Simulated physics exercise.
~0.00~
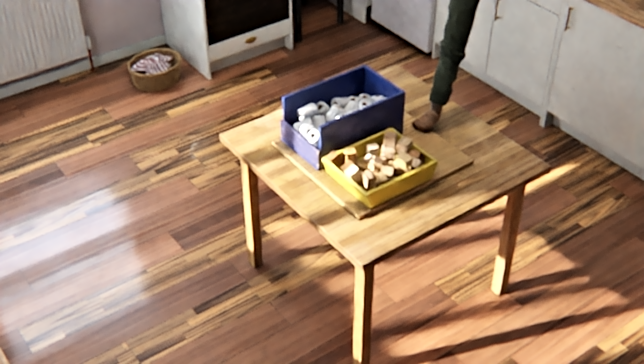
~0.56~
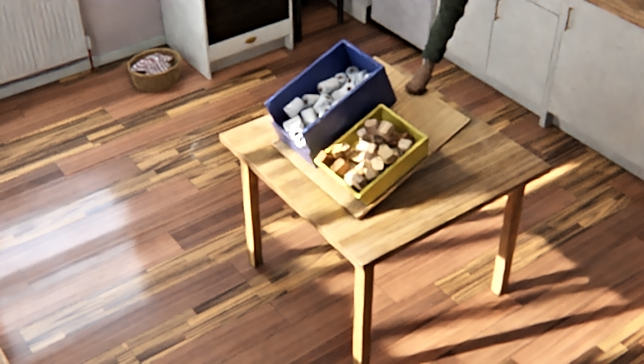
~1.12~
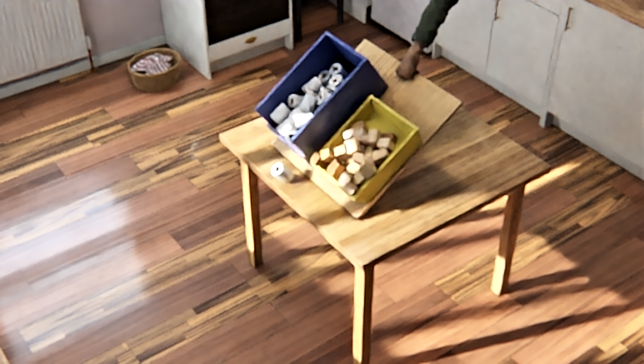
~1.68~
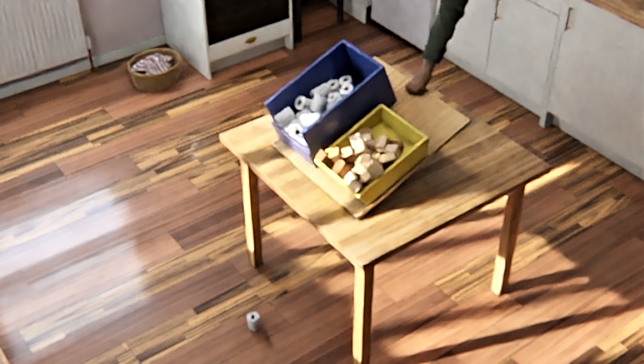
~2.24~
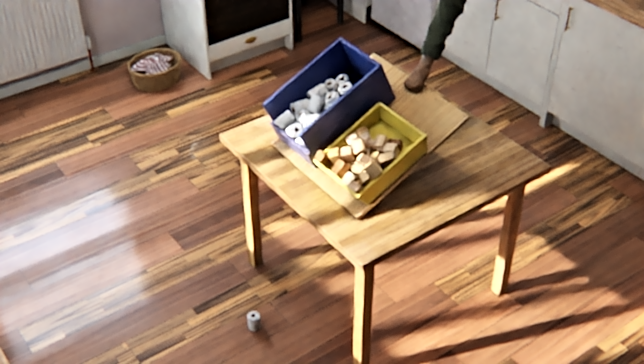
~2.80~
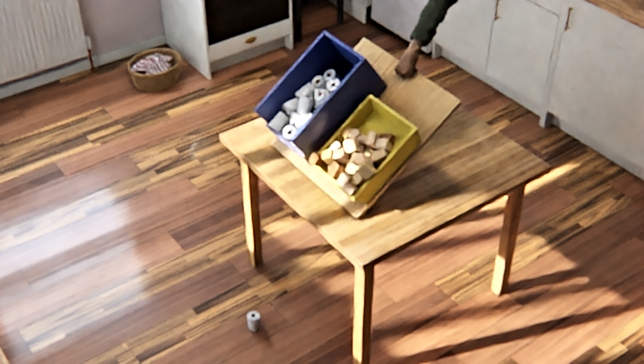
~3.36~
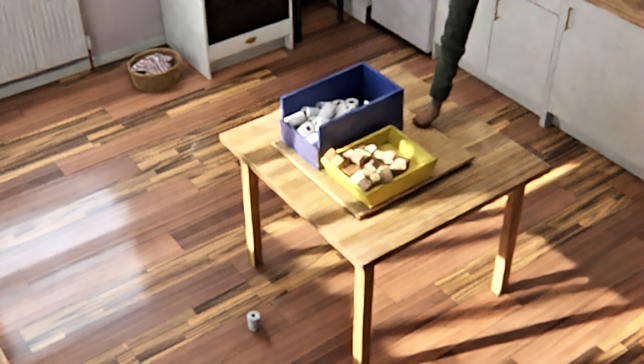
A board on a wooden table, carrying a blue container of white paper rolls and a yellow container of wooden blocks, is levered up from the right by a hand, pivoting on its left edge. As the tilt steepens, a single roll leaves the blue container over its low left side and drops to the floor, where it stands upright. The hand lets the board partway down, then raises it steeply again, and nothing more falls. Finally the board is lowered flat, with the blocks still in the yellow container and the one roll on the floor.
